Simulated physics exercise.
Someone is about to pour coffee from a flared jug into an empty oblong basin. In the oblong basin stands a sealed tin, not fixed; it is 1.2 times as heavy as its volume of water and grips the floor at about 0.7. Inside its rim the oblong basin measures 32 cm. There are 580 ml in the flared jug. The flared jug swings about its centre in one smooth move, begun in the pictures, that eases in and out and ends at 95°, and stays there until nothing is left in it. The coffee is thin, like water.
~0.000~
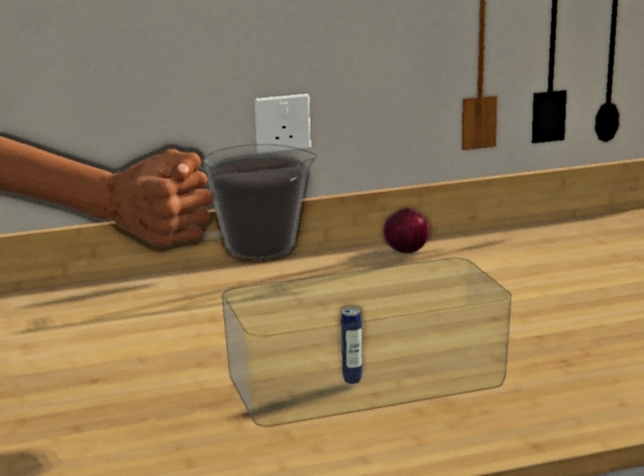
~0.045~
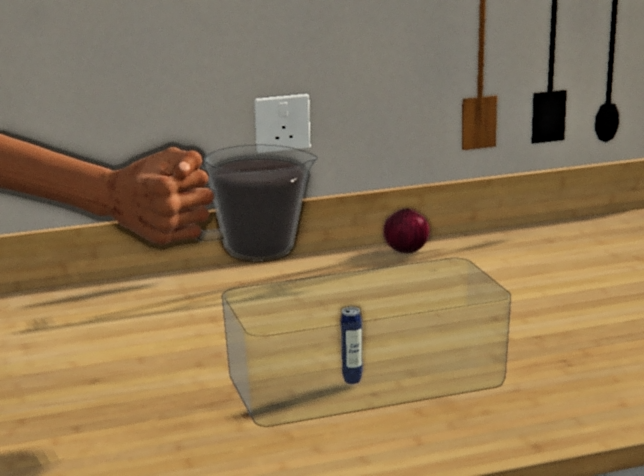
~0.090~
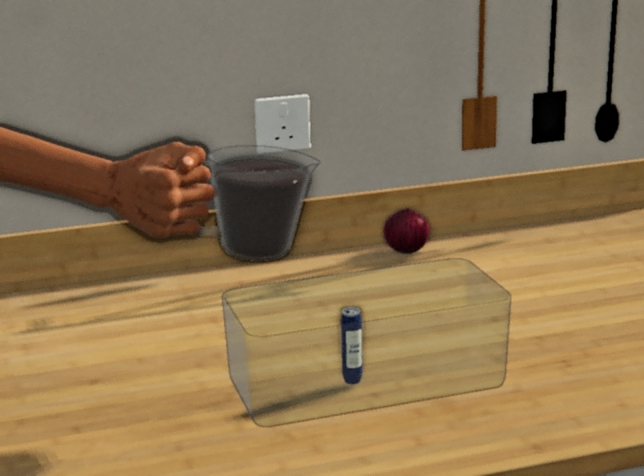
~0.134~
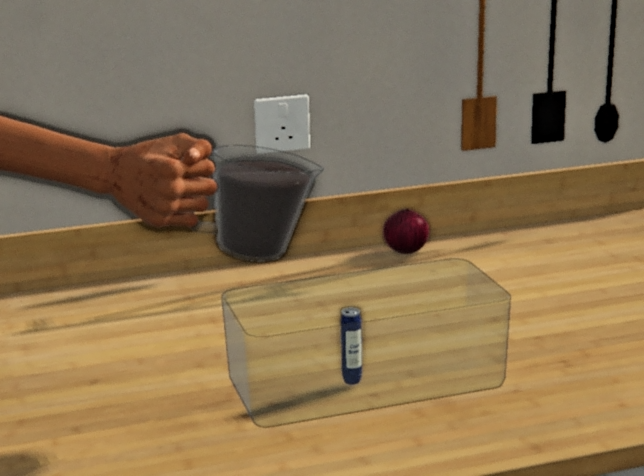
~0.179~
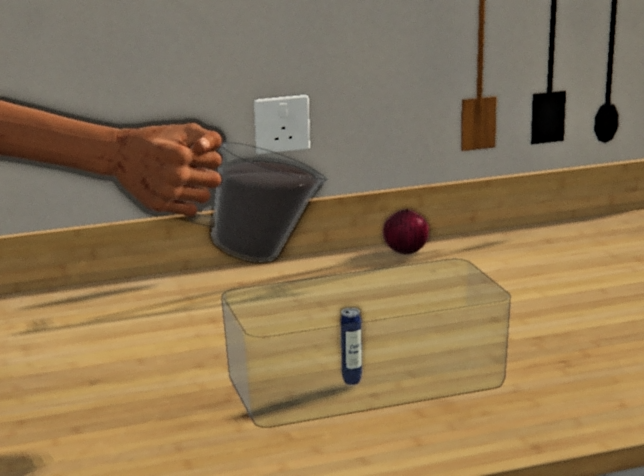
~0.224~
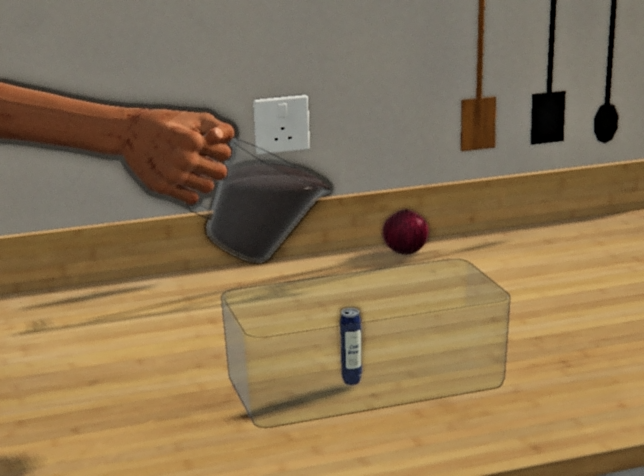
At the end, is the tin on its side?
The tin keeps standing.
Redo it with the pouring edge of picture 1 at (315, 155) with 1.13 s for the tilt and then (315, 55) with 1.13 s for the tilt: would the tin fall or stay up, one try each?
First it topples; then it keeps standing.
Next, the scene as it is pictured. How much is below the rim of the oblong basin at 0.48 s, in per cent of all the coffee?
Some 22 per cent.
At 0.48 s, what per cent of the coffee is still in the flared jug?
Near 48 in a hundred.
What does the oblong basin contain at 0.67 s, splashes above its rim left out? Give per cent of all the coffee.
About 74 per cent.
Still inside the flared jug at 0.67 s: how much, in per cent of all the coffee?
About 12 per cent.
By 0.48 s the tilt is 88° and 49 per cent is still to pour; the tin stands where it began.
By 0.67 s the tilt is 95° and 12 per cent is still to pour; the tin stands where it began.
By 0.87 s the tilt is 95° and 2 per cent is still to pour; the tin stands where it began.
By 1.08 s the tilt is 95° and 0 per cent is still to pour; the tin stands where it began.
At rest the tin stands where it began.
